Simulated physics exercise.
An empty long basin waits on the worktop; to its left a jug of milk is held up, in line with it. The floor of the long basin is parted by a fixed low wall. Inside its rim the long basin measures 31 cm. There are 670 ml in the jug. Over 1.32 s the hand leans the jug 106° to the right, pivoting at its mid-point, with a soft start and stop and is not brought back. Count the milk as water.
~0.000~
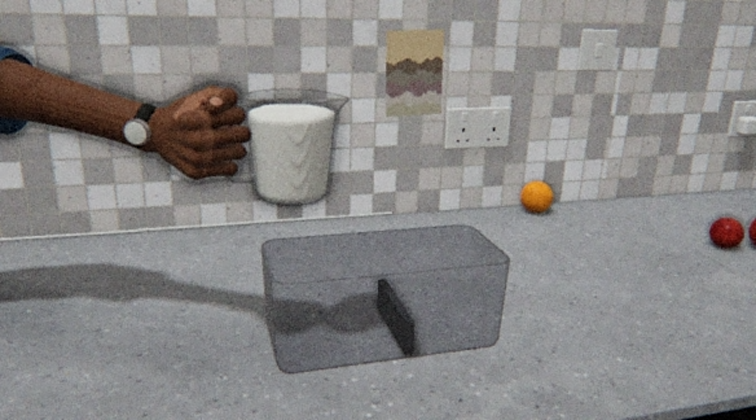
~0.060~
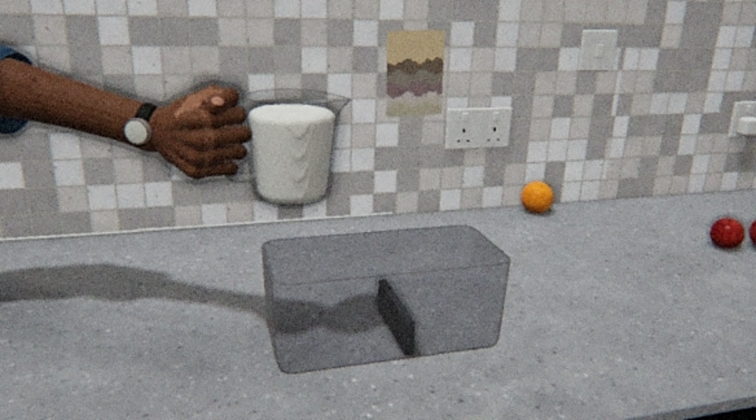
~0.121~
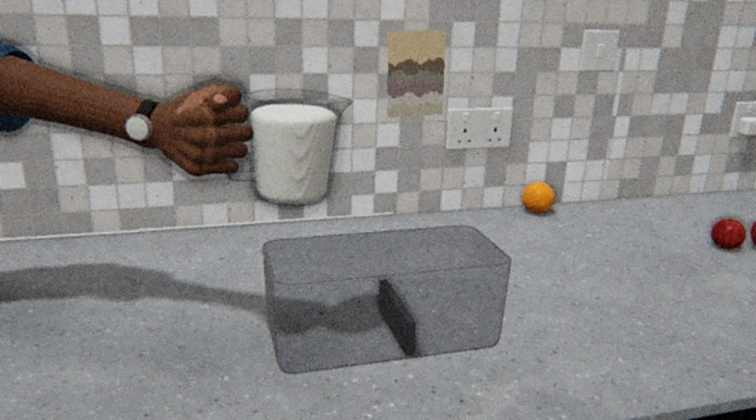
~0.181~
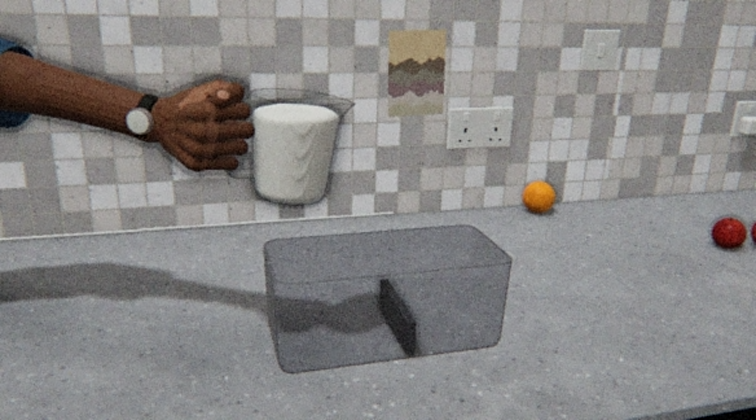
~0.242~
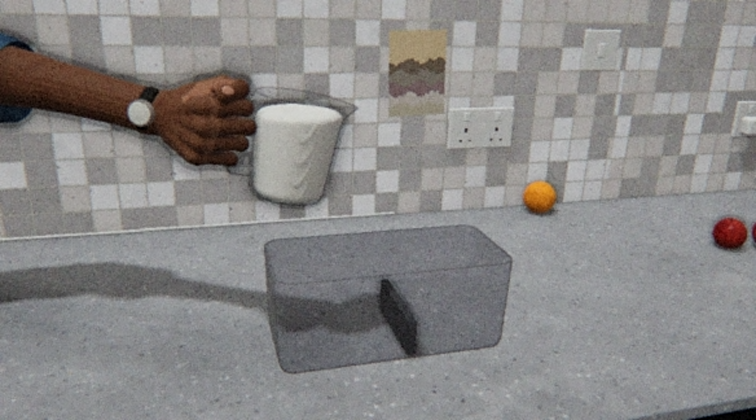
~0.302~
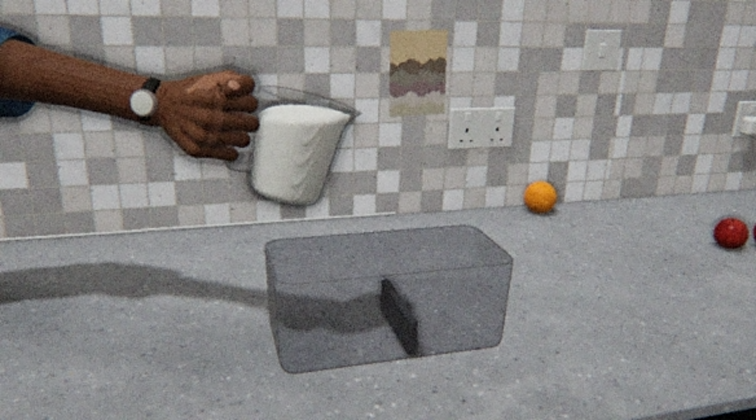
At the start, a hand with a wristwatch holds a clear jug of white liquid upright, above and behind an empty see-through basin with a dark divider on a grey worktop. The hand then slowly leans the jug slightly to the right, while the liquid stays inside and the basin remains empty.
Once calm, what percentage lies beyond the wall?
The far part has some 61 per cent.
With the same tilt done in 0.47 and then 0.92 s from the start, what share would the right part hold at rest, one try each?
First 30, then 50 per cent.
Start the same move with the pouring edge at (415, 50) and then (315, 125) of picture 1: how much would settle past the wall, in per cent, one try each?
In turn about 60 and 5 per cent.
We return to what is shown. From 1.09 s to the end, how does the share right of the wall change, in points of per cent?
It goes up by about 12.
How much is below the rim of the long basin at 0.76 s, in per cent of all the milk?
Near 7 in a hundred.
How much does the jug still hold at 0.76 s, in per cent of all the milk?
About 76 per cent.
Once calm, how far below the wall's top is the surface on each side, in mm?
Left about 38 mm, right about 24 mm.
After 0.76 s the tilt is 65° and 76 per cent is still to pour, 1 is left of the wall and 7 right of it.
After 1.09 s the tilt is 98° and 22 per cent is still to pour, 12 is left of the wall and 49 right of it.
After 1.44 s the tilt is 106° and 1 per cent is still to pour, 38 is left of the wall and 60 right of it.
After 1.82 s the tilt is 106° and 0 per cent is still to pour, 39 is left of the wall and 61 right of it.
In the end 39 per cent lies left of the wall, 61 right of it and 1 outside.
